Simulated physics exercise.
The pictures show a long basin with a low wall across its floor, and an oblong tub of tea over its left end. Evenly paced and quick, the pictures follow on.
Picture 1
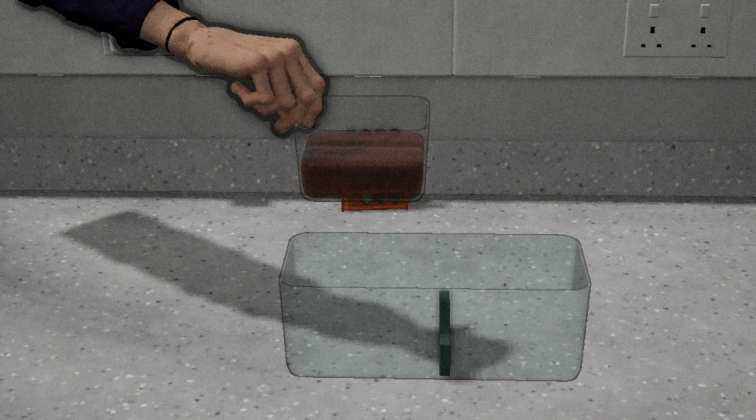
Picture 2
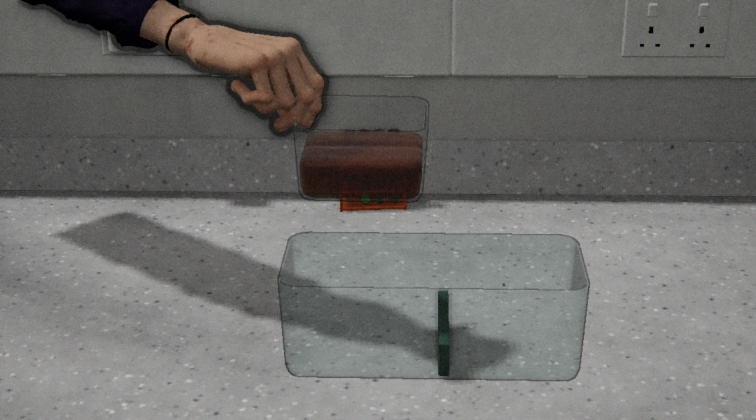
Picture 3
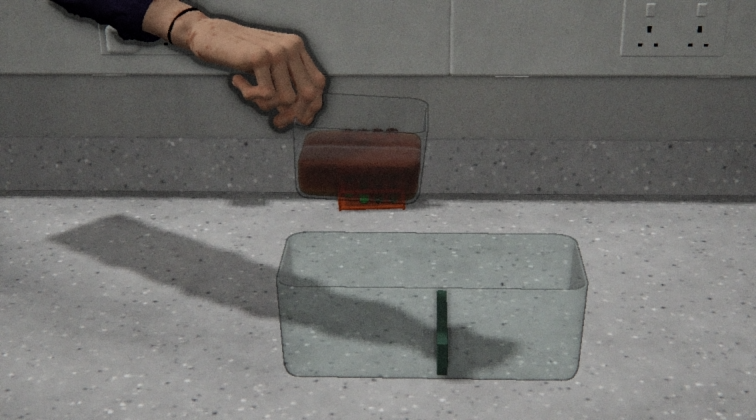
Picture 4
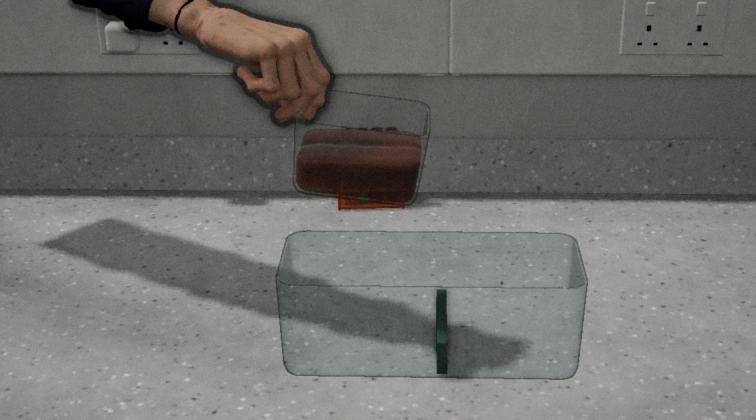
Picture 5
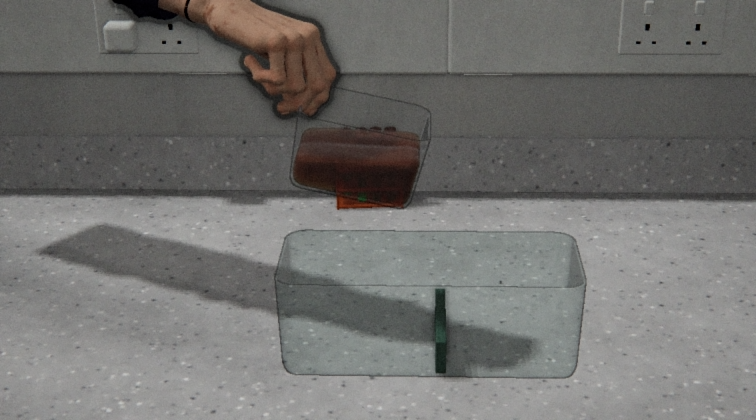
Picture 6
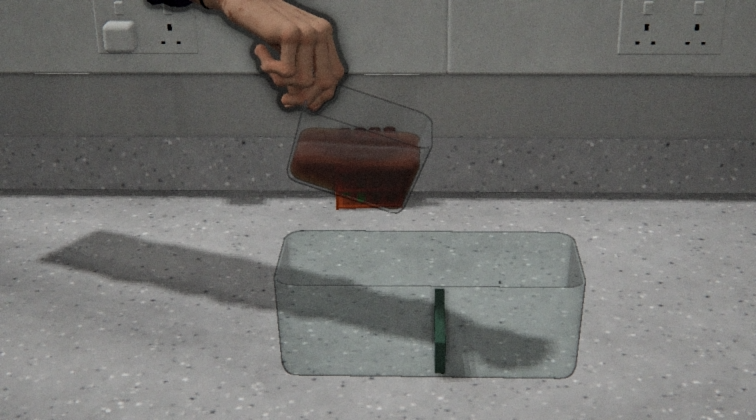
A hand slowly tilts a clear tub of tea rightward above a long basin.
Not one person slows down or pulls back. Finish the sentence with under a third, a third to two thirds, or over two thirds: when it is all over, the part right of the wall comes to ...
When it is all over, the part right of the wall comes to over two thirds.
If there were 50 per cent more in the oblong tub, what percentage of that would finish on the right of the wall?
The share comes to some 80 parts in a hundred.
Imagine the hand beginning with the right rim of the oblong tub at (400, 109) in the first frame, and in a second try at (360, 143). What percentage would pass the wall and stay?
First try 50 %, second try 5 %.
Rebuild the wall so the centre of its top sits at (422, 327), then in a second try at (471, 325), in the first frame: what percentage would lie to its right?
That'd be about 90 percent for the first and about 50 percent for the other.
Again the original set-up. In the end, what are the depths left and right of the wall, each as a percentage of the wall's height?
Roughly 10 percent left, 60 percent right.
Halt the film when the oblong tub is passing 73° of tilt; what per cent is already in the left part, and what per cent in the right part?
Roughly 0 per cent on the left, roughly 5 per cent on the right.
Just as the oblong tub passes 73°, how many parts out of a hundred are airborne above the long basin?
Roughly 30 percent.
A moment on, the tilt is 73° and 63 per cent is still to pour, 0 is left of the wall and 6 right of it.
Next, the tilt is 95° and 21 per cent is still to pour, 5 is left of the wall and 64 right of it.
Then the tilt is 96° and 4 per cent is still to pour, 8 is left of the wall and 83 right of it.
Later the tilt is 96° and 0 per cent is still to pour, 10 is left of the wall and 88 right of it.
Finally, 11 per cent lies left of the wall, 88 right of it and 1 outside.
